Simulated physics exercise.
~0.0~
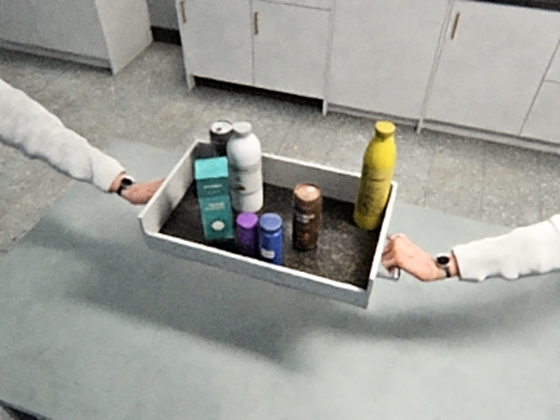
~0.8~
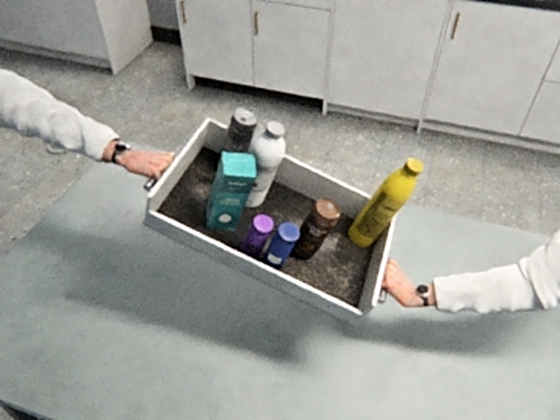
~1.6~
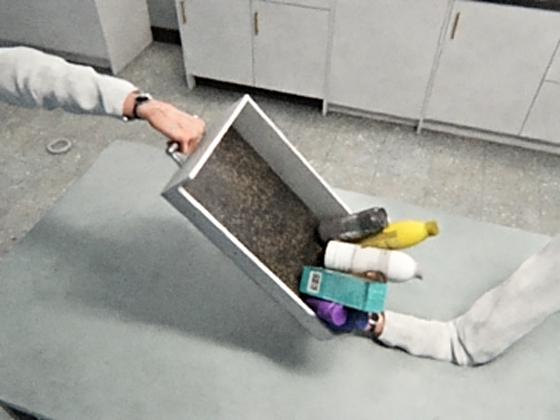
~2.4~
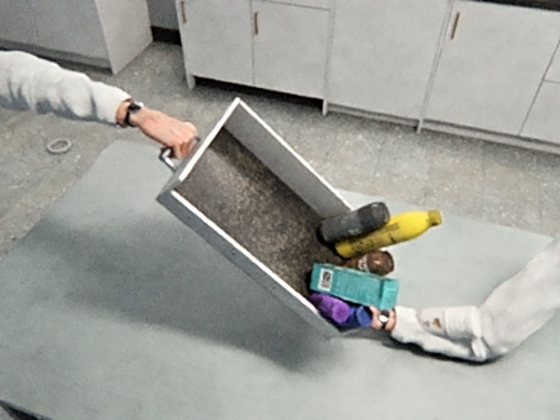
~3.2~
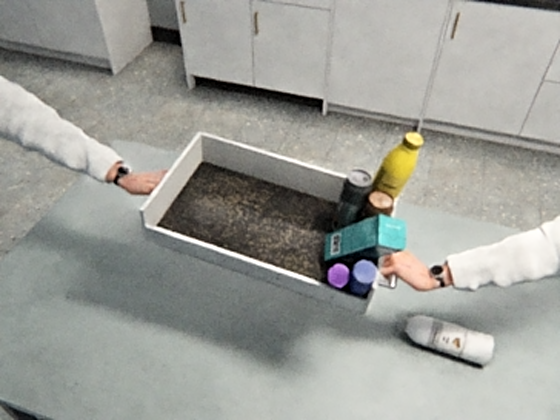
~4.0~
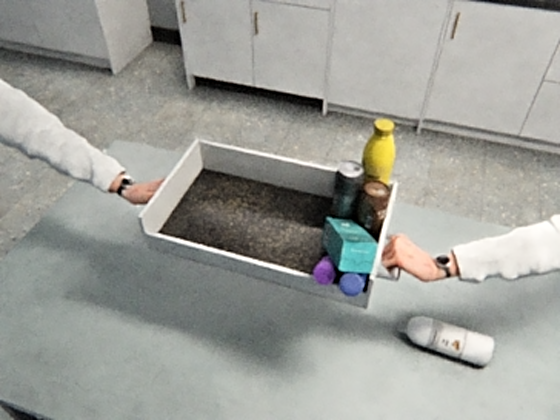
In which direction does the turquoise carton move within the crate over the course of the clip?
The turquoise carton moves to the right, ending up near the right end of the crate.
